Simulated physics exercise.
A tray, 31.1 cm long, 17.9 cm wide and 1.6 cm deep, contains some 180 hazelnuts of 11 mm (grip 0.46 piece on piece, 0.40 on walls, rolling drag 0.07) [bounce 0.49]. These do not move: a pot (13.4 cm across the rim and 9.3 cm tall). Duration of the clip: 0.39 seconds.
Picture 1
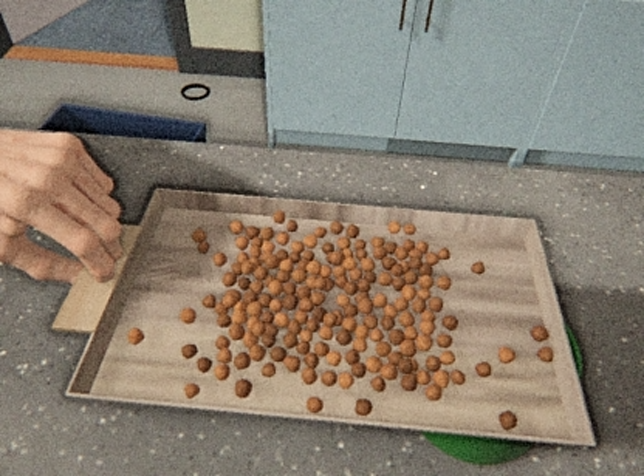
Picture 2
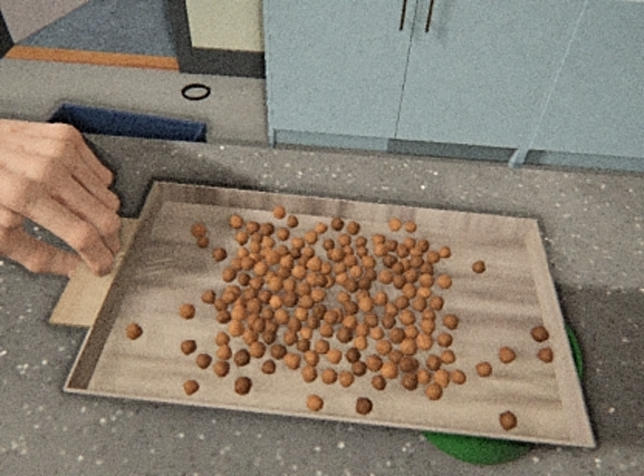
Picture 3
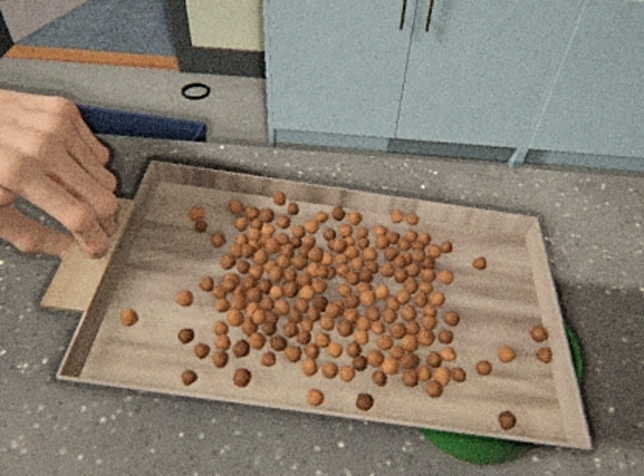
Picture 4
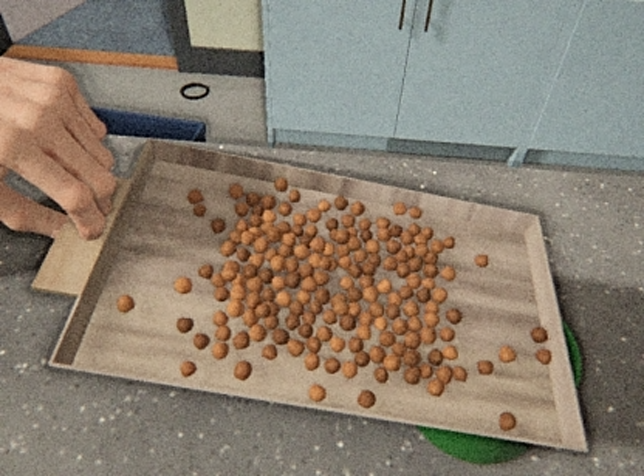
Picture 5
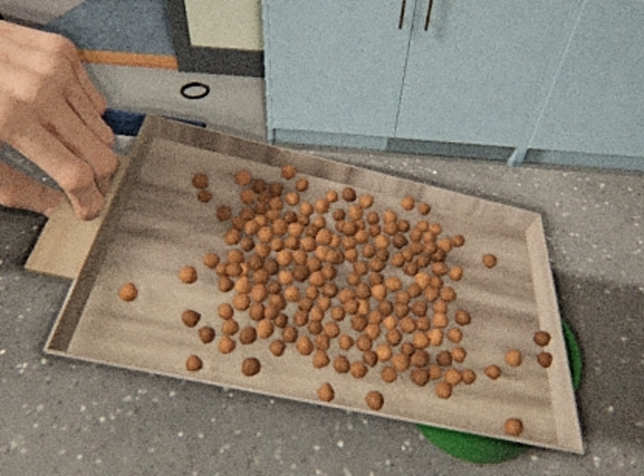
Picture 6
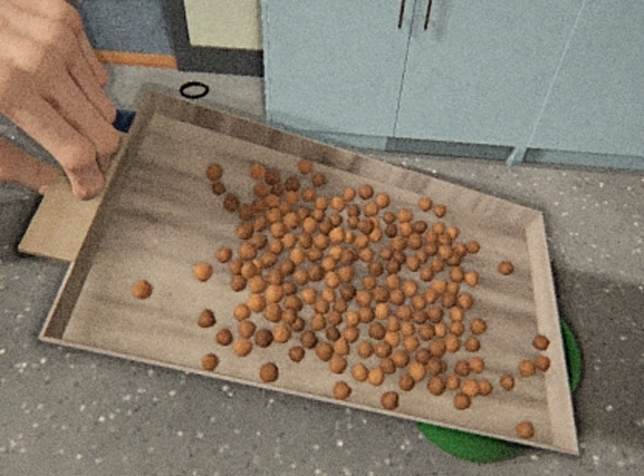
At first, many small round brown nuts lie scattered across a wooden tray on a speckled grey counter, with a hand at its left end. The hand gradually raises that end, tilting the tray down toward the front right. The nuts barely shift initially, then roll a short way rightward.
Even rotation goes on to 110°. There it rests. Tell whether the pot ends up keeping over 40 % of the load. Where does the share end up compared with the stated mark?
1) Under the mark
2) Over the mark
(1) Under the mark.
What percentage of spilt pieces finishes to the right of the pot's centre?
Roughly 80 per cent.
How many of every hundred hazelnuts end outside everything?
It comes to about 85 percent.
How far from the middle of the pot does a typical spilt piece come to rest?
About 18 cm.
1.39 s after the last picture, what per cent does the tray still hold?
About 0 per cent of the load is still held by the tray.
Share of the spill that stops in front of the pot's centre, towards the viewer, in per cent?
I'd estimate close to 100 in a hundred.
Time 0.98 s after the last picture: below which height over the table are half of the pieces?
2 centimetres or so.
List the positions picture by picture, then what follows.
Tray at (327, 419); tilt 0 degrees; leading edge at (561, 313); middle of the load at (344, 301); pot at (499, 343), in the first frame.
Tray at (327, 418); tilt 1 degrees; leading edge at (561, 314); middle of the load at (344, 298), in the second frame.
Tray at (329, 413); tilt 6 degrees; low side front right; leading edge at (561, 315); middle of the load at (322, 272), in the third frame.
Tray at (330, 409); tilt 10 degrees; low side front right; leading edge at (560, 316); middle of the load at (325, 263), in the fourth frame.
Tray at (334, 405); tilt 15 degrees; low side front right; leading edge at (560, 316); middle of the load at (333, 257), in the fifth frame.
Tray at (337, 402); tilt 19 degrees; low side front right; leading edge at (558, 317); middle of the load at (349, 258); pot at (498, 342), in the sixth frame.
Then, 0.53 s after the last picture, tilt 50 degrees; tray 80 %, outside 10 %, in the air 10 %; middle of all pieces on or above the table near (516, 380).
Then, 0.98 s after the last picture, tilt 76 degrees; pot 15 %, tray 20 %, outside 55 %, in the air 10 %.
Then, 1.39 s after the last picture, tilt 99 degrees; pot 15 %, outside 85 %.
Then, 1.78 s after the last picture, tilt 110 degrees; pot 15 %, outside 85 %.
In the end, pot 15 %, outside 85 %.
